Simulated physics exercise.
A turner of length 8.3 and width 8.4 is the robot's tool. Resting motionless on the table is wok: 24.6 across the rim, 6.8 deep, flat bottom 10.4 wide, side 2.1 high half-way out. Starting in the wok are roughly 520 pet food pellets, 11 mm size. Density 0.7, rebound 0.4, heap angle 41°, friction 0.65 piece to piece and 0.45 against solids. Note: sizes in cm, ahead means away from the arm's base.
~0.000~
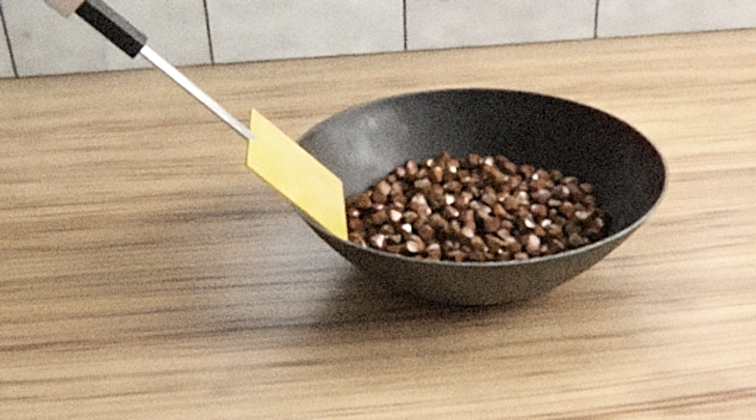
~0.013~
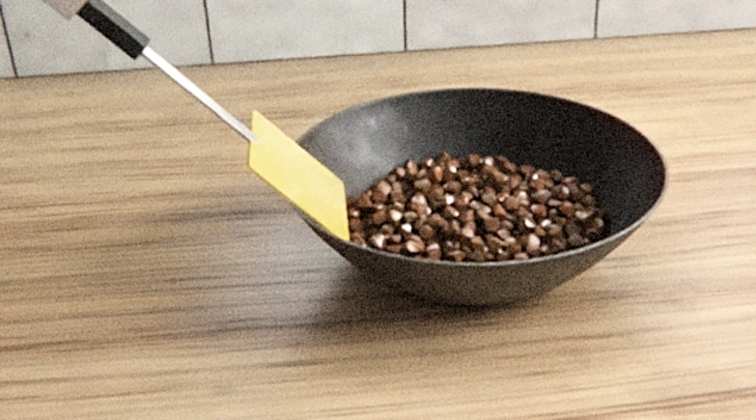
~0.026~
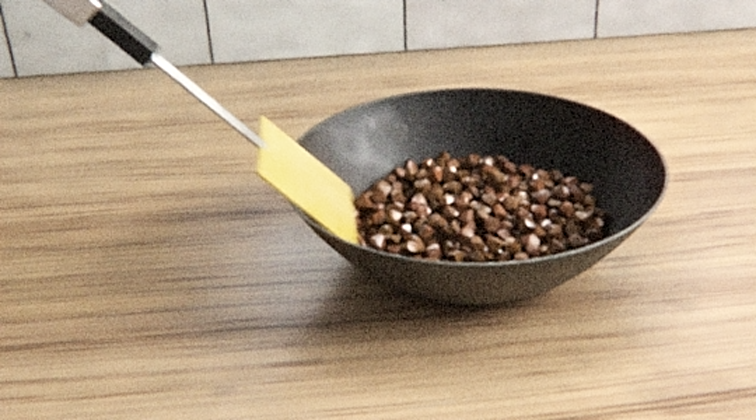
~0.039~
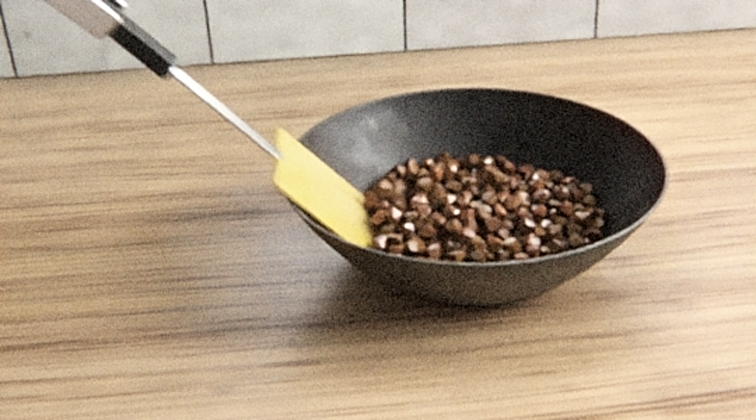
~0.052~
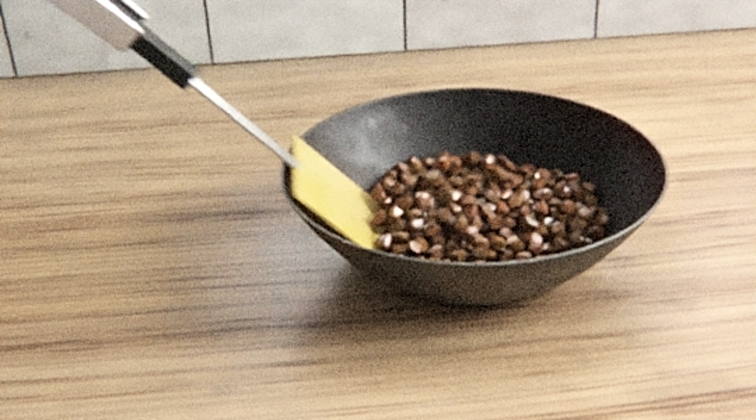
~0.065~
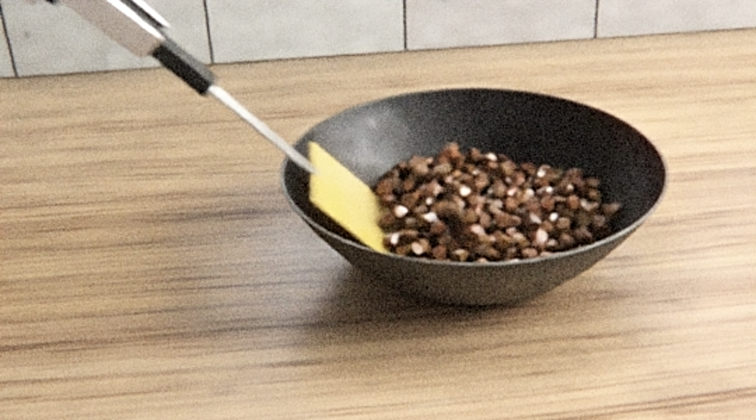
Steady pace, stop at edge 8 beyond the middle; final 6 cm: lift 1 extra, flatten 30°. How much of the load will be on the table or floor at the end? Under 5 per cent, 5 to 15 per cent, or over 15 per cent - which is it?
It is over 15 per cent.
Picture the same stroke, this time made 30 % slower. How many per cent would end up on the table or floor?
Then around 35 percent would finish on the table or floor.
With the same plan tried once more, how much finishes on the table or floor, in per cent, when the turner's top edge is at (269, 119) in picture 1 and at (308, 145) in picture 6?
I'd put it at roughly 35 per cent.
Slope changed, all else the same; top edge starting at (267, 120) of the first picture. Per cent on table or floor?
Spill: Approx. 45 per cent.
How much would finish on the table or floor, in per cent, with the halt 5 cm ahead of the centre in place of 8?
In that case around 5 per cent.
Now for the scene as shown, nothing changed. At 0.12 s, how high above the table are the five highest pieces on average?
Around 6 cm above the table.
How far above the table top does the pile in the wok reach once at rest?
About 8.0 centimetres.
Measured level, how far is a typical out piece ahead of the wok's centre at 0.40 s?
It sits close to 18 cm ahead of the middle.
After 0.12 s, sloping 47°, highest piece 7 above the table; 517 in the wok.
After 0.17 s, sloping 37°, highest piece 8 above the table; 516 in the wok, 1 on the blade or in flight.
After 0.40 s, sloping 17°, highest piece 9 above the table; 367 in the wok, 124 on the table or floor, 26 on the blade or in flight.
After 1.45 s, sloping 17°, highest piece 8 above the table; 366 in the wok, 151 on the table or floor.
In the end, 366 in the wok, 151 on the table or floor. That is 29 % on the table or floor.
